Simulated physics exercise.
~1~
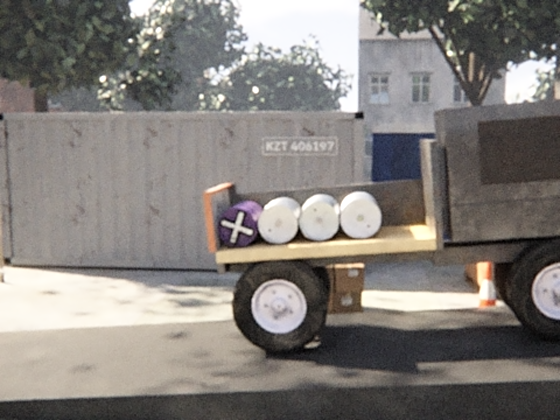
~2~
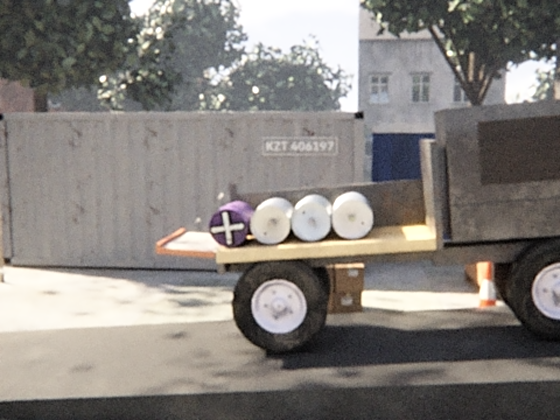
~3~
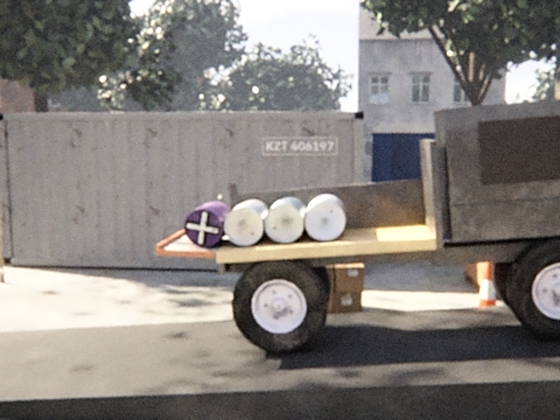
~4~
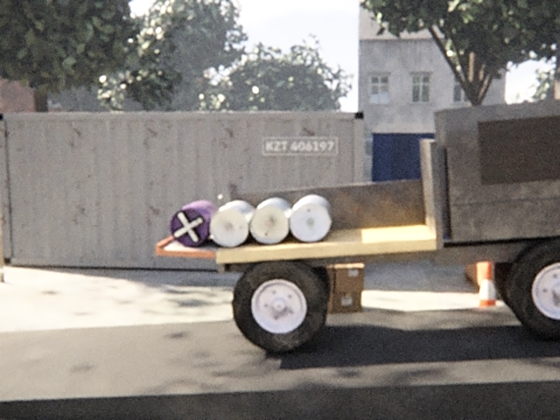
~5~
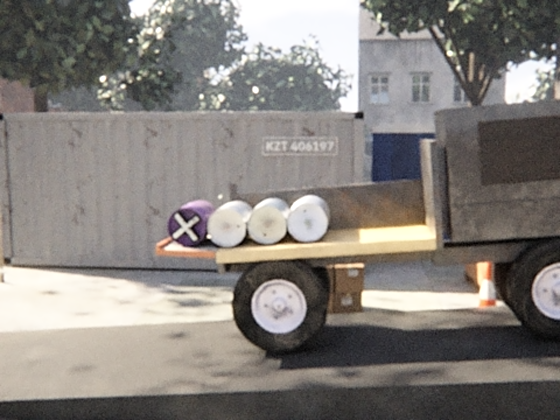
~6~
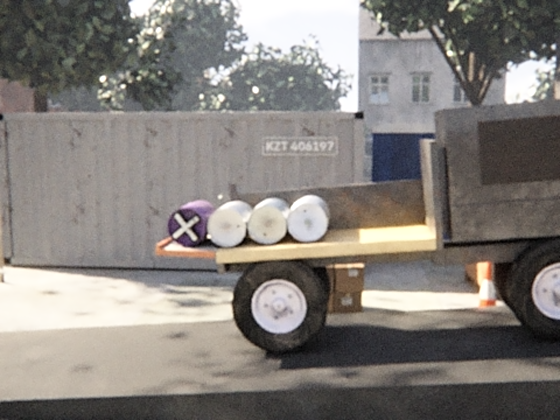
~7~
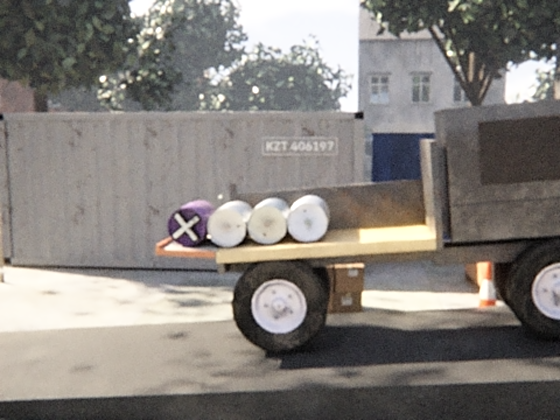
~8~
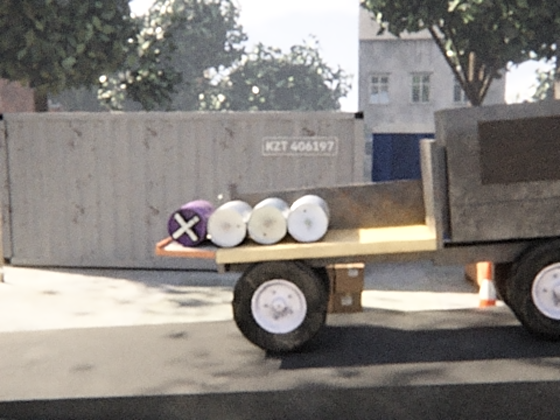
At the start, a purple keg marked with a white cross and three white kegs lie in a row on the bed of a parked truck, against its raised tailgate at the left. The tailgate swings down and stops almost level, sloping slightly. The kegs roll left together, the purple one leading, its cross turning as it goes. It rolls out onto the lowered gate, with the white ones close behind. Near the gate's outer edge it stops, and the whole row comes to rest. The purple keg stays on the gate, and none falls off.
